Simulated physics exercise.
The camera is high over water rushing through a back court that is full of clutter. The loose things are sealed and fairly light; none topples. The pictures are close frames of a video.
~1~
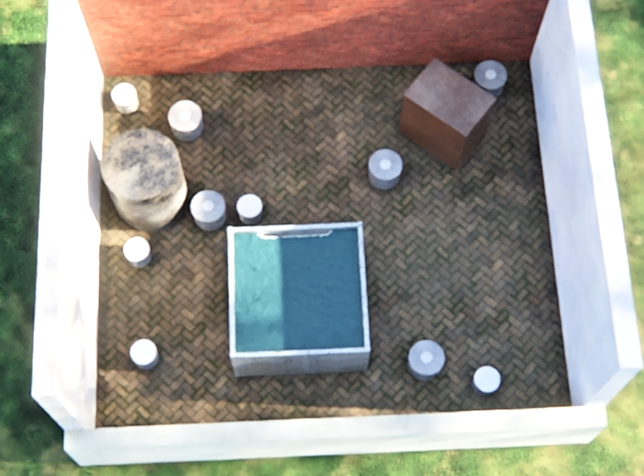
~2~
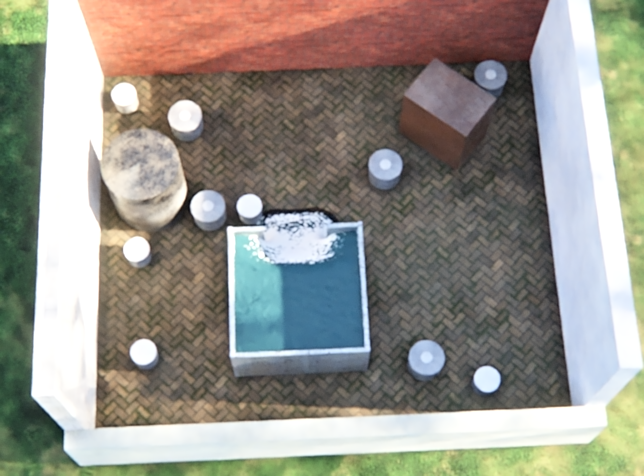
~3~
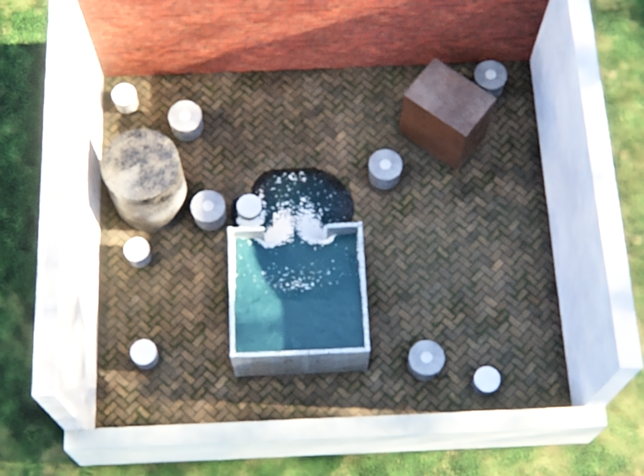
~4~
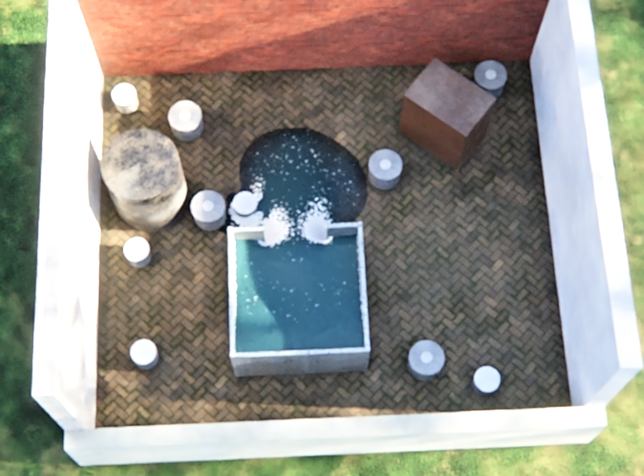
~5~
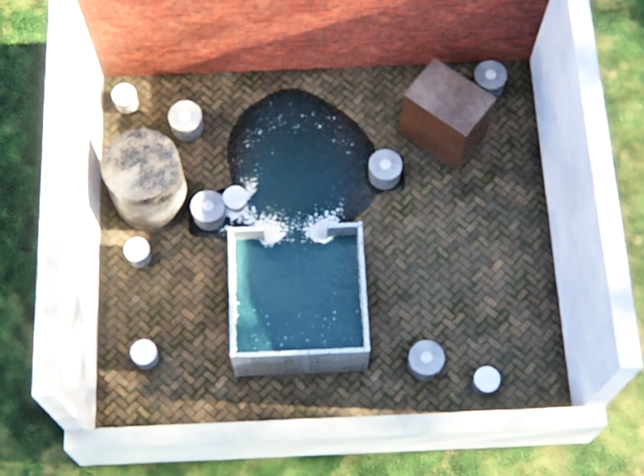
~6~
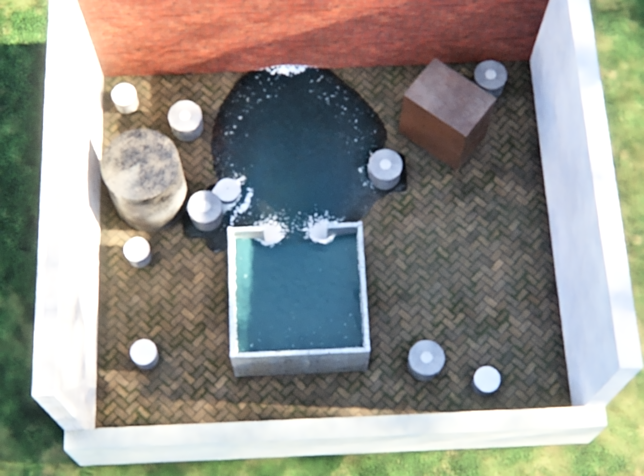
Water bursts through the tank's back wall and spreads across the bricks, nudging small drums left.
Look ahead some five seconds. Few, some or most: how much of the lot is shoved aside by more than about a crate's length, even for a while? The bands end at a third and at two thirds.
Share: From one to two thirds.
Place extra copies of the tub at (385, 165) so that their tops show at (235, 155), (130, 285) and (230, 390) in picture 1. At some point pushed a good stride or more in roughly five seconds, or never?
One after the other: Swept aside, not that far, no.
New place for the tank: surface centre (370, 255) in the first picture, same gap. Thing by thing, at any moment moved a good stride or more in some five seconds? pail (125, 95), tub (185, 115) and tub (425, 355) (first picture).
In that order: Moved that far, moved that far, less than that.
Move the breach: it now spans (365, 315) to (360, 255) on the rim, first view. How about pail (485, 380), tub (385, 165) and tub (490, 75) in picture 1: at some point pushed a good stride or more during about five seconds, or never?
In that order: Yes, no, that far or more.
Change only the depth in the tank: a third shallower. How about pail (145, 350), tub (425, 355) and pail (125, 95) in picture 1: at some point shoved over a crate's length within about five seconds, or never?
One after the other: Less than that, never so far, pushed that far.
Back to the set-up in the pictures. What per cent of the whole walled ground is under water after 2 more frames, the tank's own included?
Close to 35 %.
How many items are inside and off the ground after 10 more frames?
That makes 2.
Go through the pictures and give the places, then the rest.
In the first picture, a pail at (250, 206), on the bottom; a tub at (208, 206), on the bottom; 0 of 10 have shifted.
In the second picture, a pail at (250, 206) rests on the ground; a tub at (208, 206) rests on the ground; 0 of 10 have shifted.
In the third picture, a pail at (249, 205), on the bottom; a tub at (208, 206), on the bottom; 0 of 10 have shifted.
In the fourth picture, a pail at (245, 203) rests on the ground, close to its start; a tub at (208, 206), on the bottom; 1 of 10 have shifted.
In the fifth picture, a pail at (235, 197) rests on the ground, close to its start; a tub at (208, 206), on the bottom; 1 of 10 have shifted.
In the sixth picture, a pail at (227, 189) rests on the ground, a stride from its start; a tub at (205, 206) rests on the ground, close to its start; 1 of 10 have shifted.
A moment on, 1 of 10 are well off their spots; 0 afloat.
Next, 3 of 10 are well off their spots; 2 afloat.
Later, 5 of 10 are well off their spots; 3 afloat.
In the end, 5 of 10 are well off their spots, and 5 have been at some point; 3 afloat.
